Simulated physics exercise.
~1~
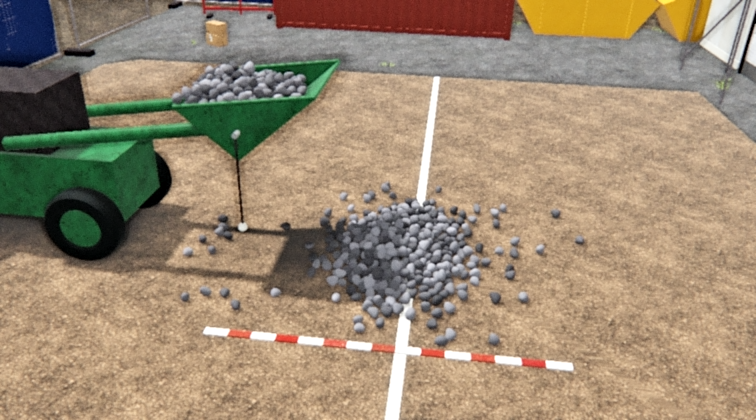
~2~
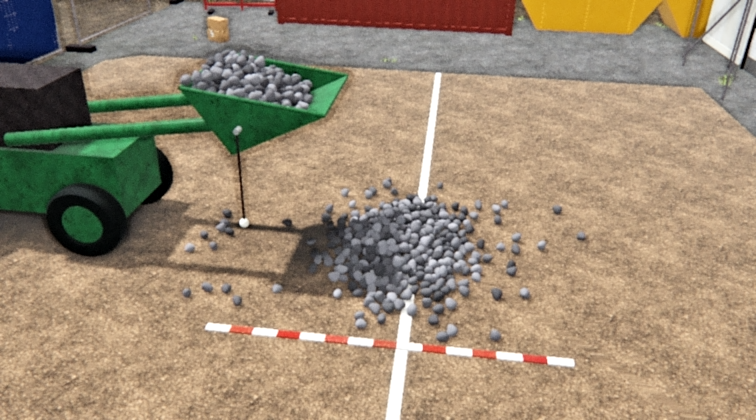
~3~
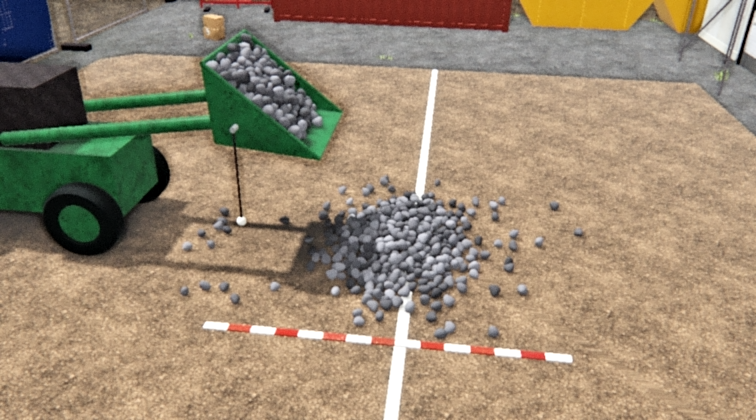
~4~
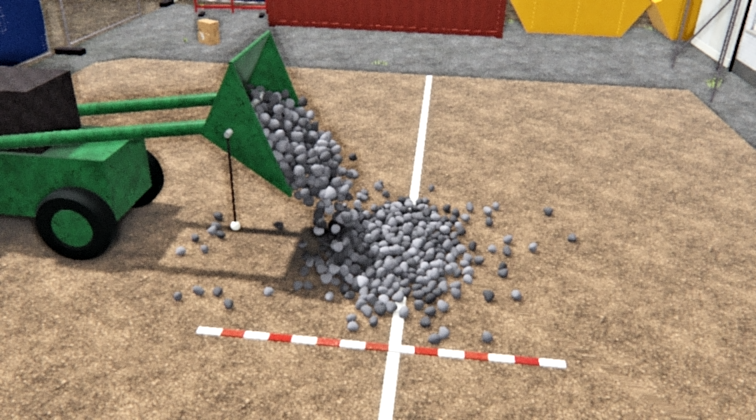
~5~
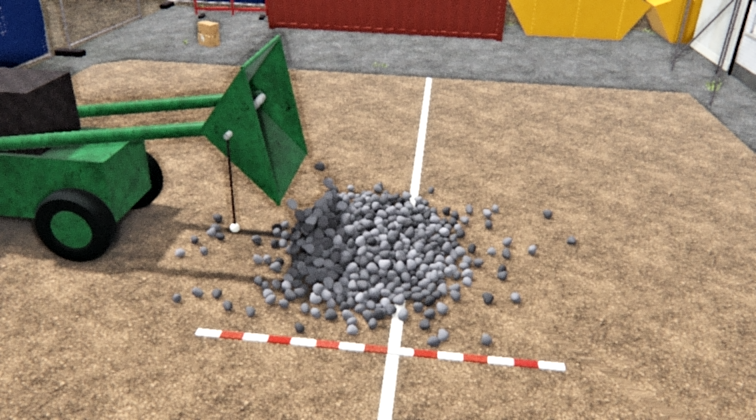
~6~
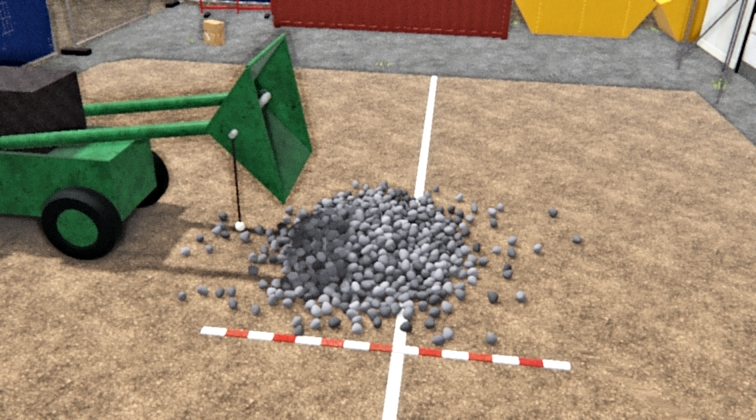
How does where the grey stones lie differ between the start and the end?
At the start some of the stones sit up in the green bucket while the rest lie in a loose pile across the white line. At the end they are all down on the ground in one wider pile, which reaches further left toward the loader.
A green loader bucket tips down, pours grey stones onto a pile, and stays tilted, empty.
